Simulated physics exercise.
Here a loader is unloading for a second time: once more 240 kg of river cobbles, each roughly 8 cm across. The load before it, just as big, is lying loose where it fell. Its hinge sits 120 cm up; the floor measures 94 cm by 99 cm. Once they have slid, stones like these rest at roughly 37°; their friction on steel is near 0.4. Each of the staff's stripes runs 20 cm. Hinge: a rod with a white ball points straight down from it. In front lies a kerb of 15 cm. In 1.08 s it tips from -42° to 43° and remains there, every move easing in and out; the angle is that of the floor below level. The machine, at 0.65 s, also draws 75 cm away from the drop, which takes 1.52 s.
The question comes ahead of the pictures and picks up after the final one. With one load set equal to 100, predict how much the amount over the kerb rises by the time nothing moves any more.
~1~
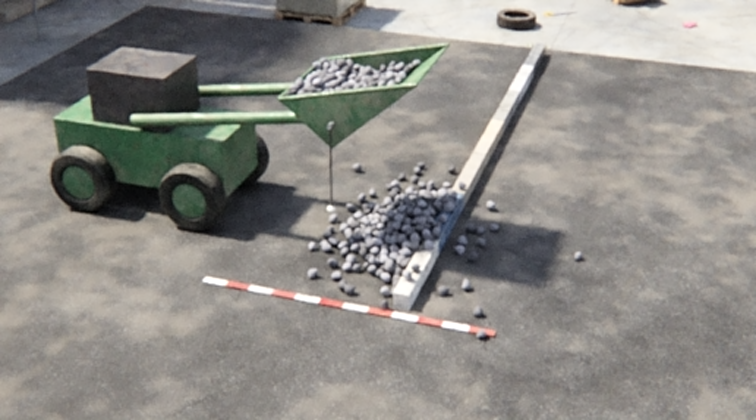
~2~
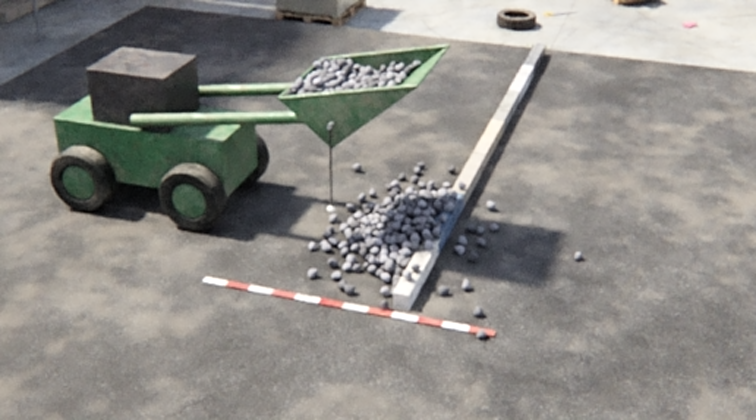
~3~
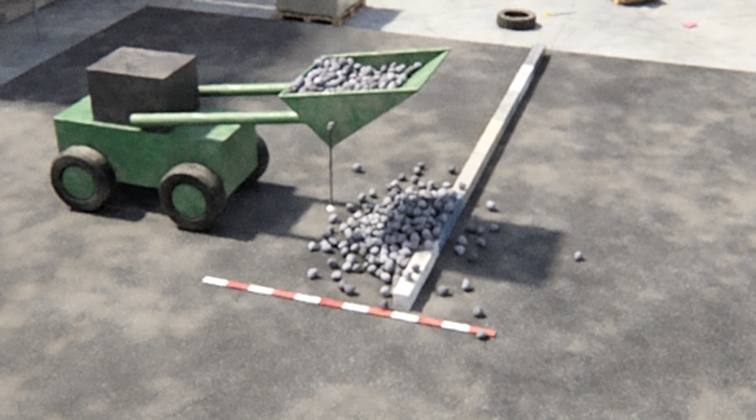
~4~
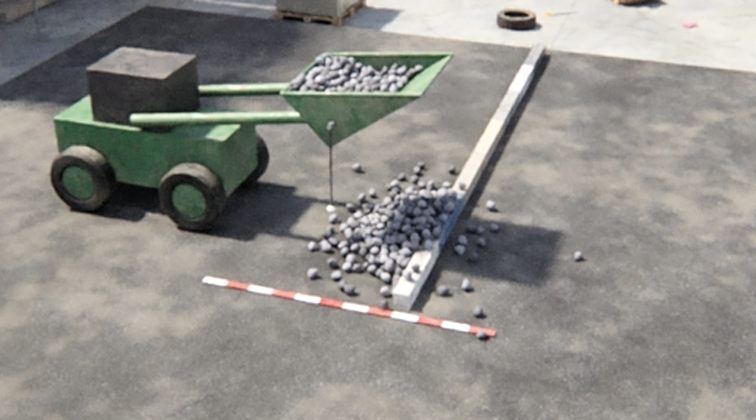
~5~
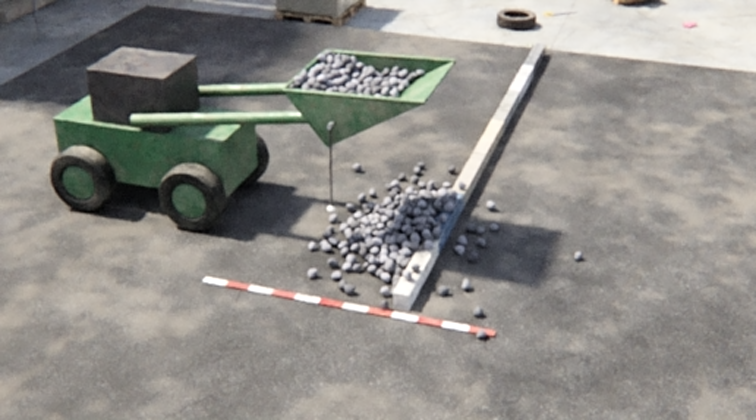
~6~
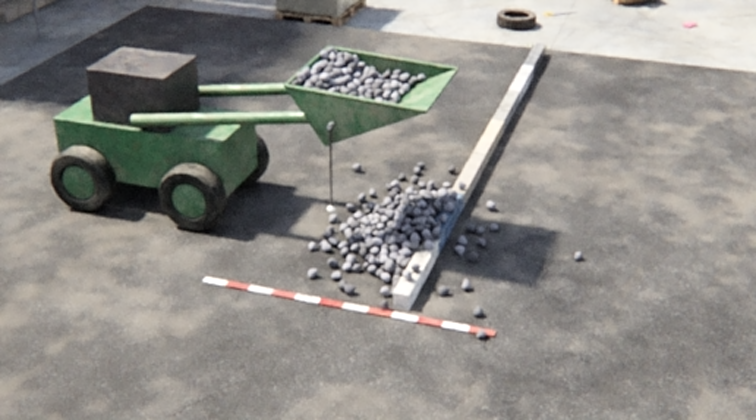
It rises by roughly 21 percent.
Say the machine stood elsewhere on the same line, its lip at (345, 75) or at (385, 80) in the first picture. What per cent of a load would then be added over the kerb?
Near 0 in a hundred first, near 0 in a hundred second.
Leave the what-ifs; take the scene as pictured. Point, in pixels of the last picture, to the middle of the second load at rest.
Near (405, 222).
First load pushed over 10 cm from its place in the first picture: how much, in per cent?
Close to 10 per cent.
Then, 0.5 s after the last picture the floor is at 30°; in per cent of one load, 100 in the bucket, 97 on this side of the kerb, 4 over the kerb; the foremost stones are at (492, 266).
Then, 0.9 s after the last picture the floor is at 43°; in per cent of one load, 48 in the bucket, 149 on this side of the kerb, 4 over the kerb; the foremost stones are at (492, 266).
Then, 2.3 s after the last picture the floor is at 43°; in per cent of one load, 0 in the bucket, 176 on this side of the kerb, 24 over the kerb; the foremost stones are at (605, 274).
Then, 4.8 s after the last picture the floor is at 43°; in per cent of one load, 0 in the bucket, 176 on this side of the kerb, 24 over the kerb; the foremost stones are at (605, 274). Net gain over the kerb, 21.
